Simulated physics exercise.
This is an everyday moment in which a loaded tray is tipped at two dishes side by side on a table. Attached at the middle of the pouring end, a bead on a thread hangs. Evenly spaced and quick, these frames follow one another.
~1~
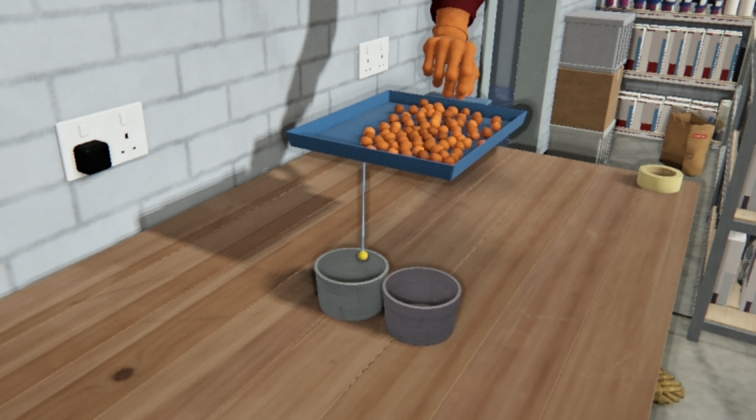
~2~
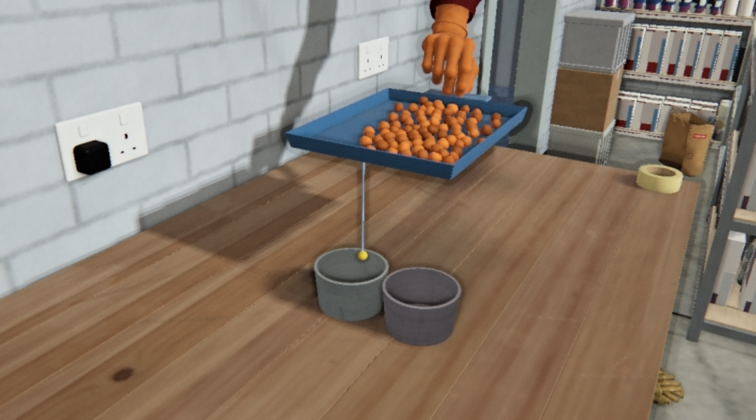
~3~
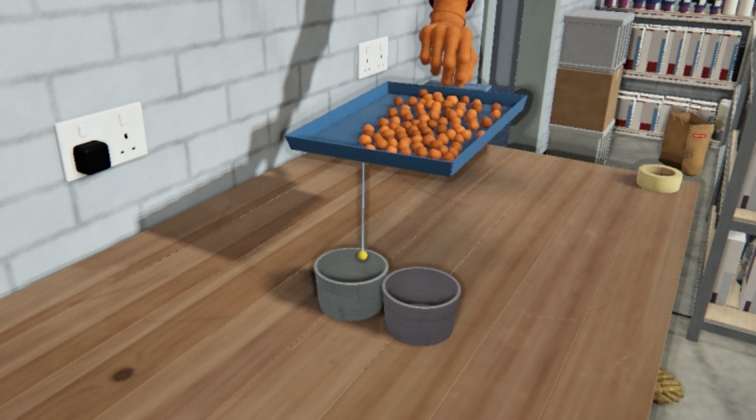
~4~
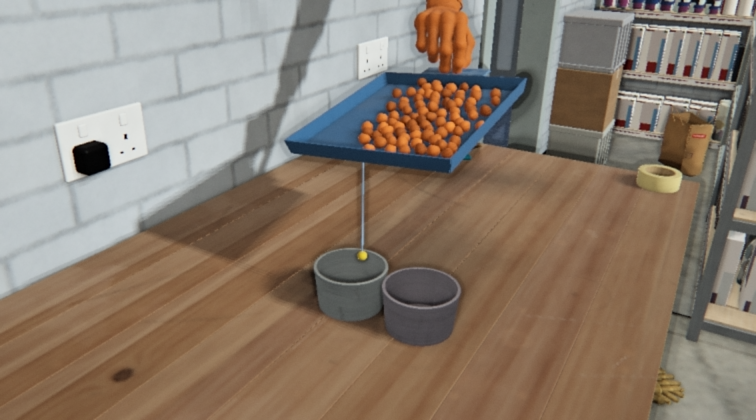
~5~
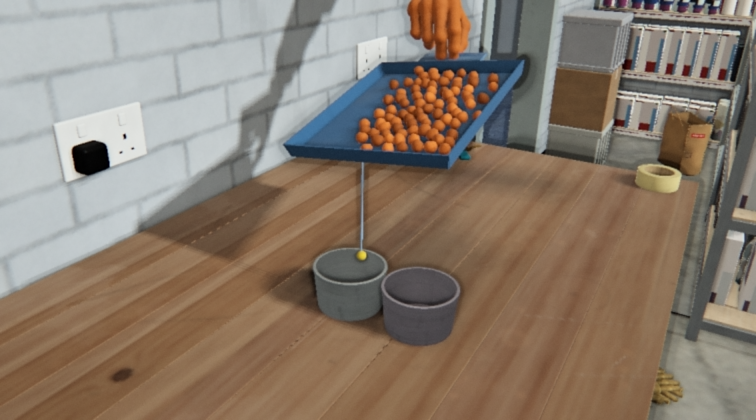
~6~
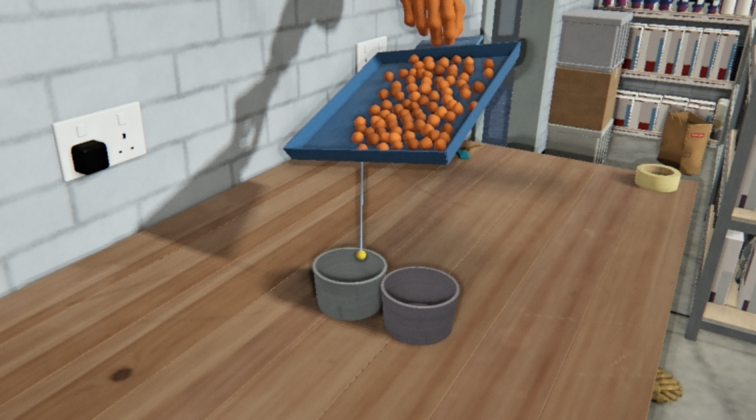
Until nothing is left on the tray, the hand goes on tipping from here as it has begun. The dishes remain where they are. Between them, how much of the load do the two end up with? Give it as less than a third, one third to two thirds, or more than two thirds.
The two end up with less than a third of the load.
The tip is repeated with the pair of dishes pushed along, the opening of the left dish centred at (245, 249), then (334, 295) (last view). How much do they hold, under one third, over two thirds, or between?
Case one, the middle third; case two, under a third.
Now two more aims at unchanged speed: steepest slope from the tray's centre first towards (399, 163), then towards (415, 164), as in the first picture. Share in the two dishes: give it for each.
For the first aim it is 40 in a hundred, for the second 50 in a hundred.
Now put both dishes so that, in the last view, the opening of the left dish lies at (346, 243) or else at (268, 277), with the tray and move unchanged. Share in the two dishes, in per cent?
First placement: 10 per cent; second placement: 20 per cent.
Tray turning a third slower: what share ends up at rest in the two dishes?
Estimated share: Some 10%.
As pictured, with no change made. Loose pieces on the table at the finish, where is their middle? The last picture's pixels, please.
The centre sits near (253, 297).
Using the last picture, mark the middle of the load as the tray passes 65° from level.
(334, 130).
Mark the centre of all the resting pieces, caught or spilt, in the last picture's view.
About (274, 292).
Just after the last frame, tray tipped steeply; almost all on the tray; just a few in the air.
A moment on, tray tipped past a quarter turn; the larger part on the tray; about a tenth outside both.
Further on, tray tipped past a quarter turn; about a tenth in the left dish; almost all outside both.
When it is over, tray tipped past a quarter turn; not one in the right dish; about a tenth in the left dish; almost all outside both.
